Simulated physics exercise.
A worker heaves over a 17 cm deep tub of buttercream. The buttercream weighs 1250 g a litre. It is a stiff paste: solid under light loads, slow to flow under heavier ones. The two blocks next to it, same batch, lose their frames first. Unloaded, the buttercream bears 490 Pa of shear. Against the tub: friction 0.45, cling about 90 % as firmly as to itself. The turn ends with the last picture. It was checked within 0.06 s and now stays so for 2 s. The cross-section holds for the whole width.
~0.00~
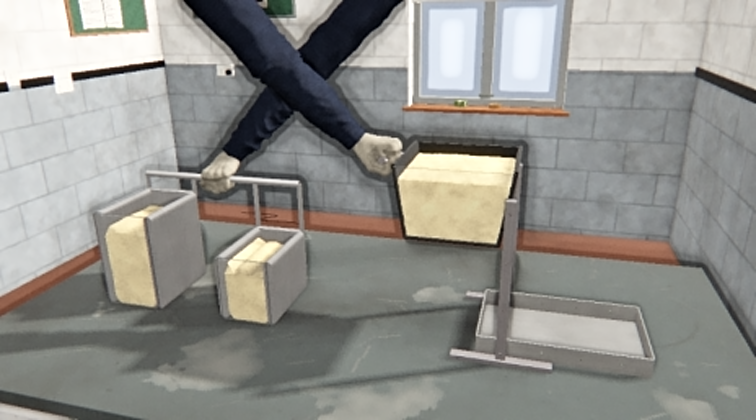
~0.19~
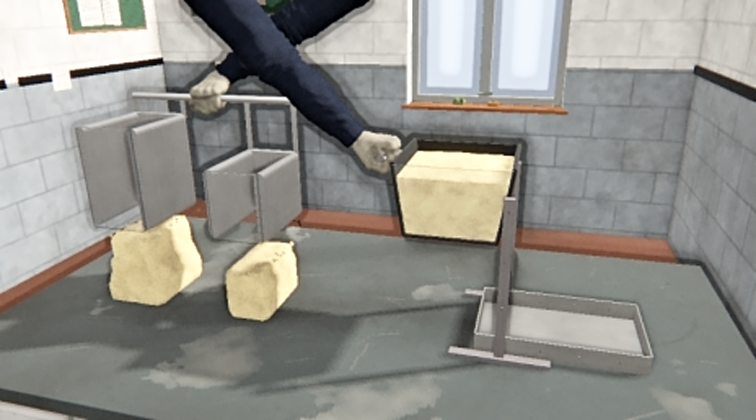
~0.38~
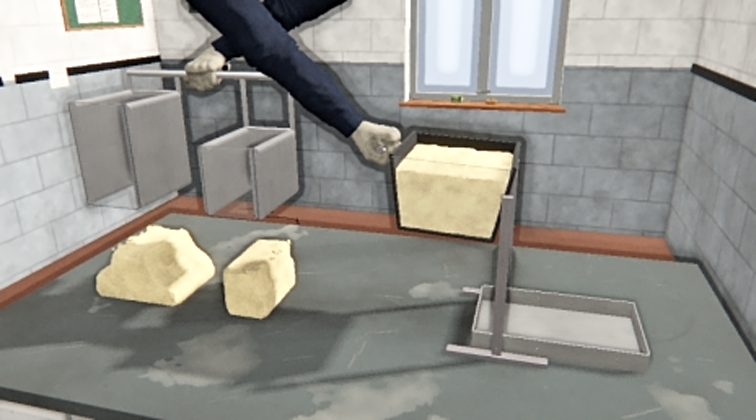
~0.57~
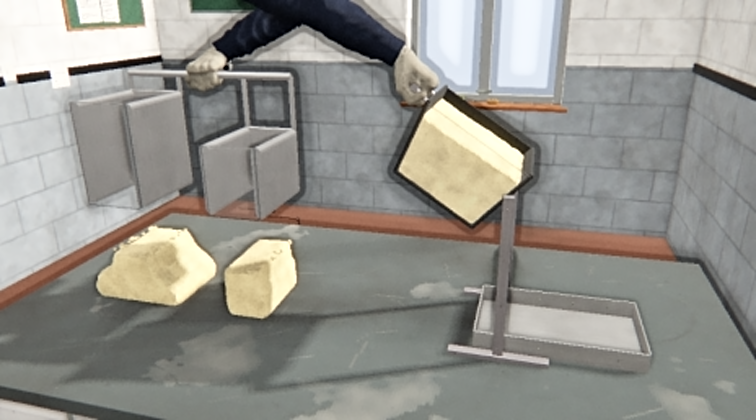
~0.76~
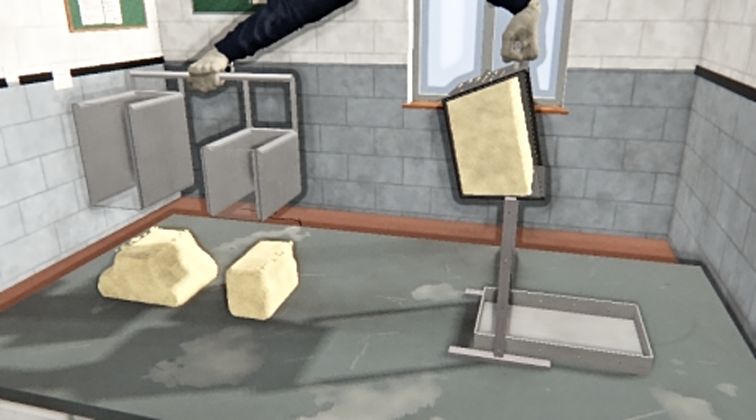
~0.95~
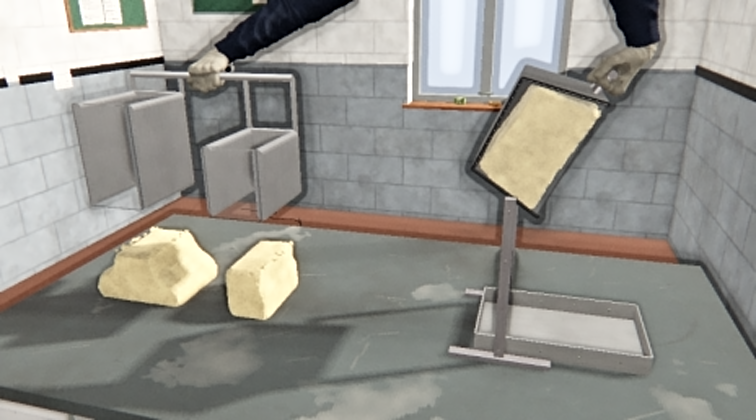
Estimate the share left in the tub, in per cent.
The share left in the tub is near 0 %.
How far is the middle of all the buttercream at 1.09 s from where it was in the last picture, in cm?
About 13 cm.
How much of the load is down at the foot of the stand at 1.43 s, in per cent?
About 100 %.
After 1.09 s, the tub is at 115 degrees and holds 31 %.
After 1.26 s, the tub is at 115 degrees and holds 0 %.
After 1.43 s, the tub is at 115 degrees and holds 0 %.
After 1.60 s, the tub is at 115 degrees and holds 0 %.
After 2.95 s, at the end, the tub is at 115 degrees and holds 0 %.
